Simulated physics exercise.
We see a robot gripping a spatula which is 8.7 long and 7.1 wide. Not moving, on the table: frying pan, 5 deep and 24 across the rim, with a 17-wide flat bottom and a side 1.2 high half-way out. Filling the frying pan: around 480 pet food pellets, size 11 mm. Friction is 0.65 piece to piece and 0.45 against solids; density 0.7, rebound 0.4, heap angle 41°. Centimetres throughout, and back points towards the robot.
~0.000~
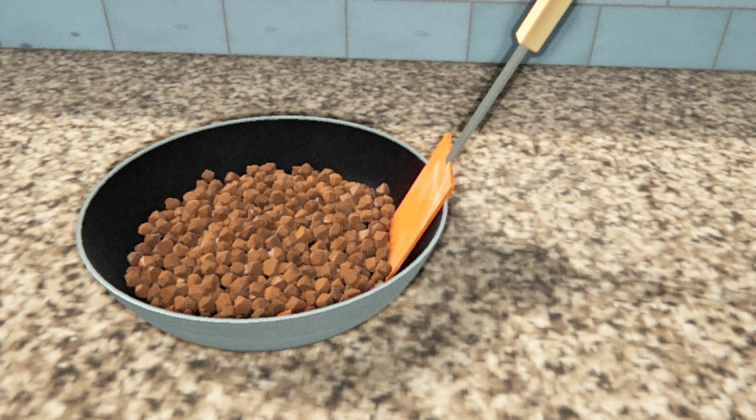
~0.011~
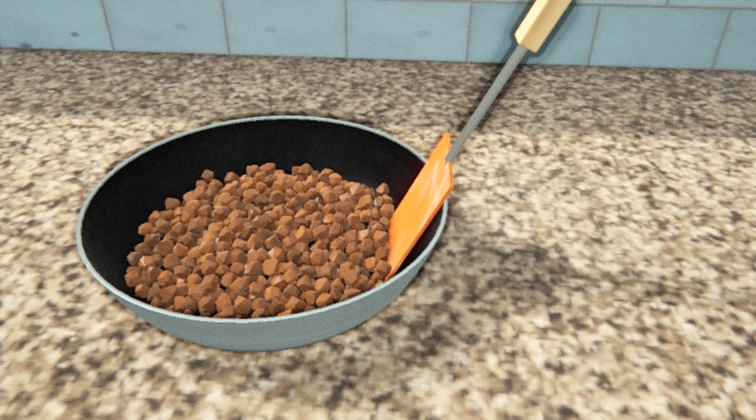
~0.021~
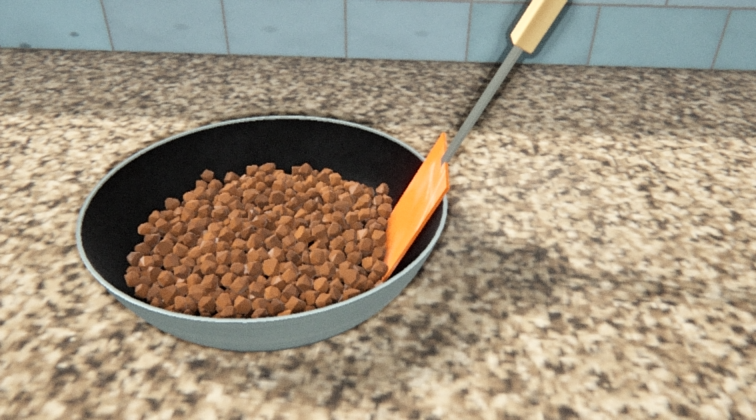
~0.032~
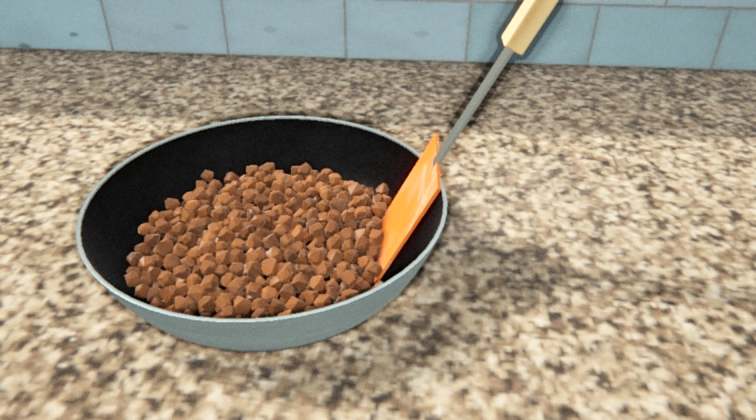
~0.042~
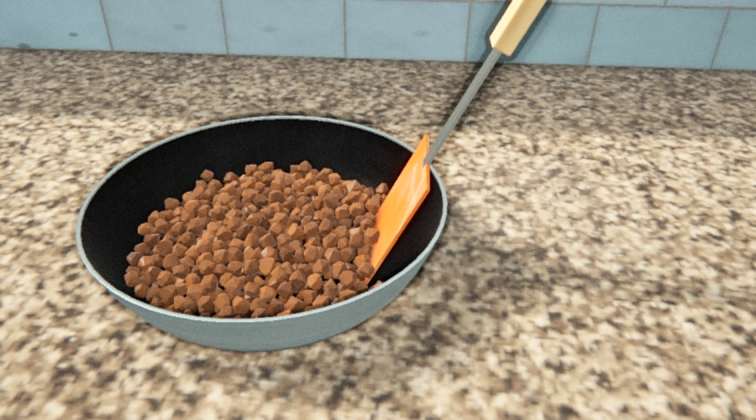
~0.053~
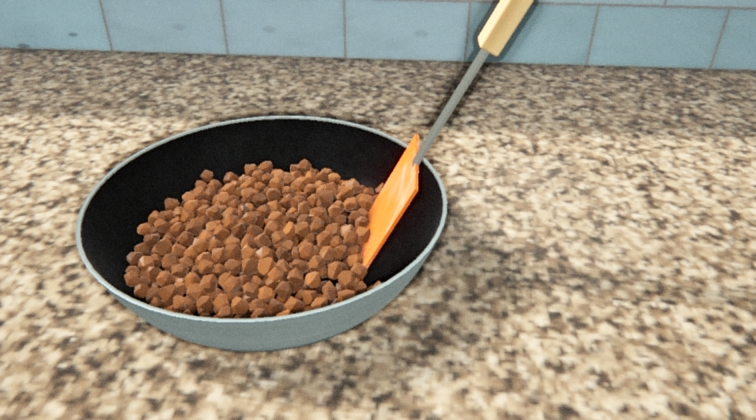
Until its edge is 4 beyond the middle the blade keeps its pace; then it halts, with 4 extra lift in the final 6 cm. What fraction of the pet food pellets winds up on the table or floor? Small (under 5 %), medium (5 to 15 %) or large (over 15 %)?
Small.
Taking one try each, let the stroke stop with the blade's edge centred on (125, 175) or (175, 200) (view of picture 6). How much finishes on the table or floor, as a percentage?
Estimates, in order: 25 % and 5 %.
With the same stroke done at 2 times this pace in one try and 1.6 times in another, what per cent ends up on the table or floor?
Some 10 per cent, then some 5 per cent, on the table or floor.
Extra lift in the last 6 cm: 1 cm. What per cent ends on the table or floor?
Roughly 0 per cent.
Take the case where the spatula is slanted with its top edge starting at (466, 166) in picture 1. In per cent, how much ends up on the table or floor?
Some 0 per cent.
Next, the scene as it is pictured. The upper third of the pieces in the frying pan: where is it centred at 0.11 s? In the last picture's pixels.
(249, 221).
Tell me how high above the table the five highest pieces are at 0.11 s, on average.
About 4 centimetres.
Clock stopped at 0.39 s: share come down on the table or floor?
It works out to about 0 in a hundred.
By 0.11 s, sloping 64°, highest piece 5 above the table; 482 in the frying pan.
By 0.16 s, sloping 64°, highest piece 6 above the table; 482 in the frying pan.
By 0.39 s, sloping 64°, highest piece 6 above the table; 482 in the frying pan.
By 1.44 s, sloping 64°, highest piece 5 above the table; 481 in the frying pan, 1 on the table or floor.
Final count, 481 in the frying pan, 1 on the table or floor. That is 0 % on the table or floor.
